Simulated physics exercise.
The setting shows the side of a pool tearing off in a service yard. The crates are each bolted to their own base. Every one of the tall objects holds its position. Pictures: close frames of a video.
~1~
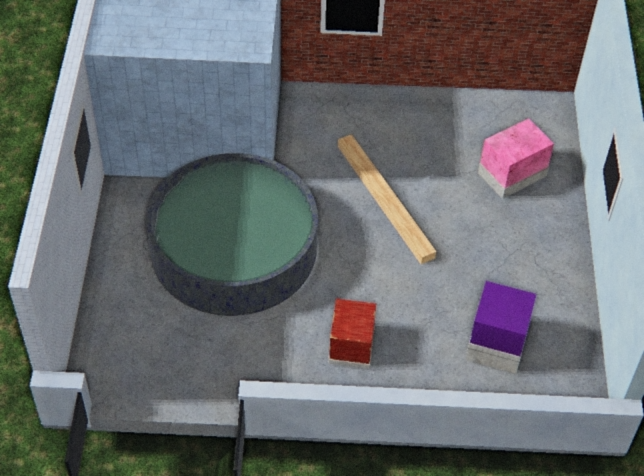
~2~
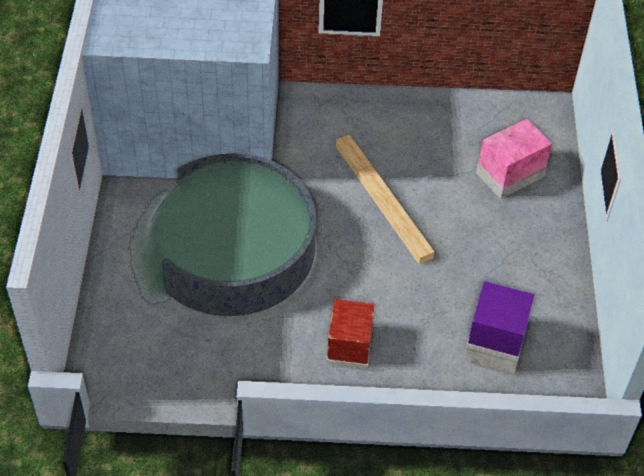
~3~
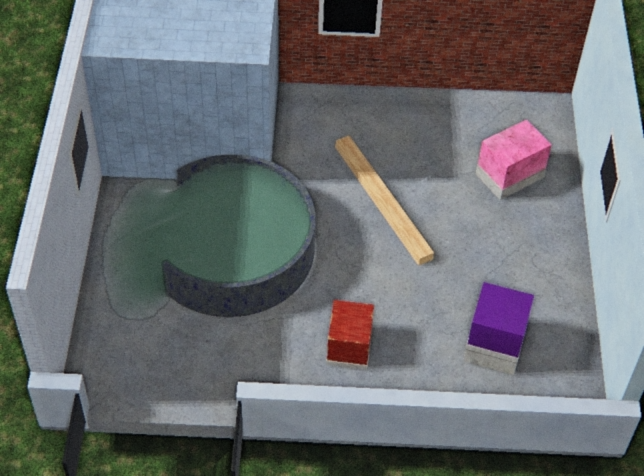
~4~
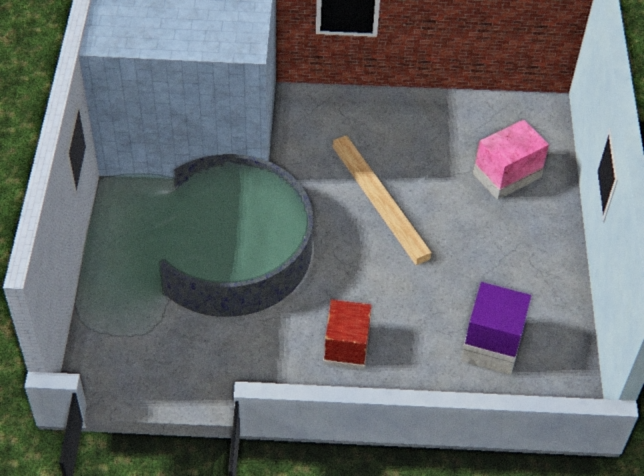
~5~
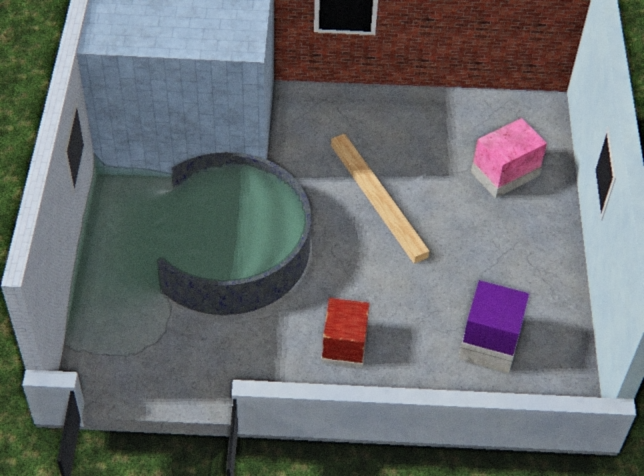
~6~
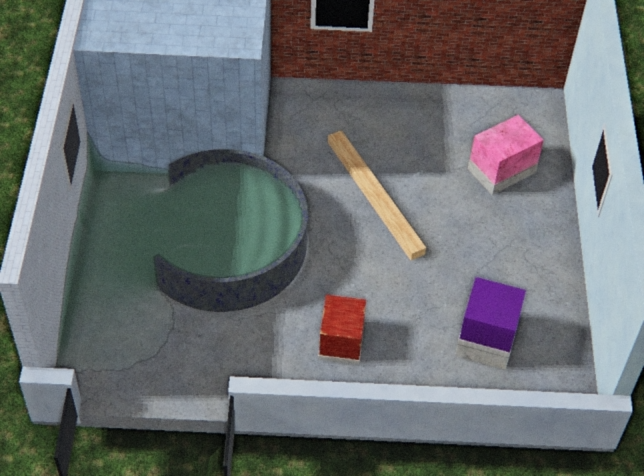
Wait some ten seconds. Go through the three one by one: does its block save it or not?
The pink crate is saved by its block. The red crate is saved by its block. The purple crate is saved by its block.
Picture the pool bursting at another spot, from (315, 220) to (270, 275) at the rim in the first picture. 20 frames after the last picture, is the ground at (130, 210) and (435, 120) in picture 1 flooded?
Well, the first one's spared and the next one's spared.
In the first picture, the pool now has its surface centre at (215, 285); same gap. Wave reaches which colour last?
The pink one.
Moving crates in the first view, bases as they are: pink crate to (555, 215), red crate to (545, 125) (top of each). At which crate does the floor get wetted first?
That should be the purple one.
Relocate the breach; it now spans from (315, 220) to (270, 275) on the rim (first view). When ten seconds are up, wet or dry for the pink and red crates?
Well, the pink crate is never reached, and the red crate gets reached as well.
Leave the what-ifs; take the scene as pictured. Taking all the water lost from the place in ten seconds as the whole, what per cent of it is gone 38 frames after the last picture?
It works out at roughly 70 per cent.
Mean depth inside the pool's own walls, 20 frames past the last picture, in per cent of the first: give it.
Near 36 in a hundred.
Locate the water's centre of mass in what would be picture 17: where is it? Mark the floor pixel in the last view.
My guess is about (160, 251).
A moment on, water covers 15 % of the floor; the pink crate not reached, the red crate not reached, the purple crate not reached.
Next, water covers 20 % of the floor; the pink crate not reached, the red crate not reached, the purple crate not reached.
Then, water covers 25 % of the floor; the pink crate not reached, the red crate not reached, the purple crate not reached.
Later, water covers 35 % of the floor; the pink crate not reached, the red crate water round its plinth, the purple crate water round its plinth.
In the end, water covers 50 % of the floor; the pink crate stayed above the water, the red crate stayed above the water, the purple crate stayed above the water.
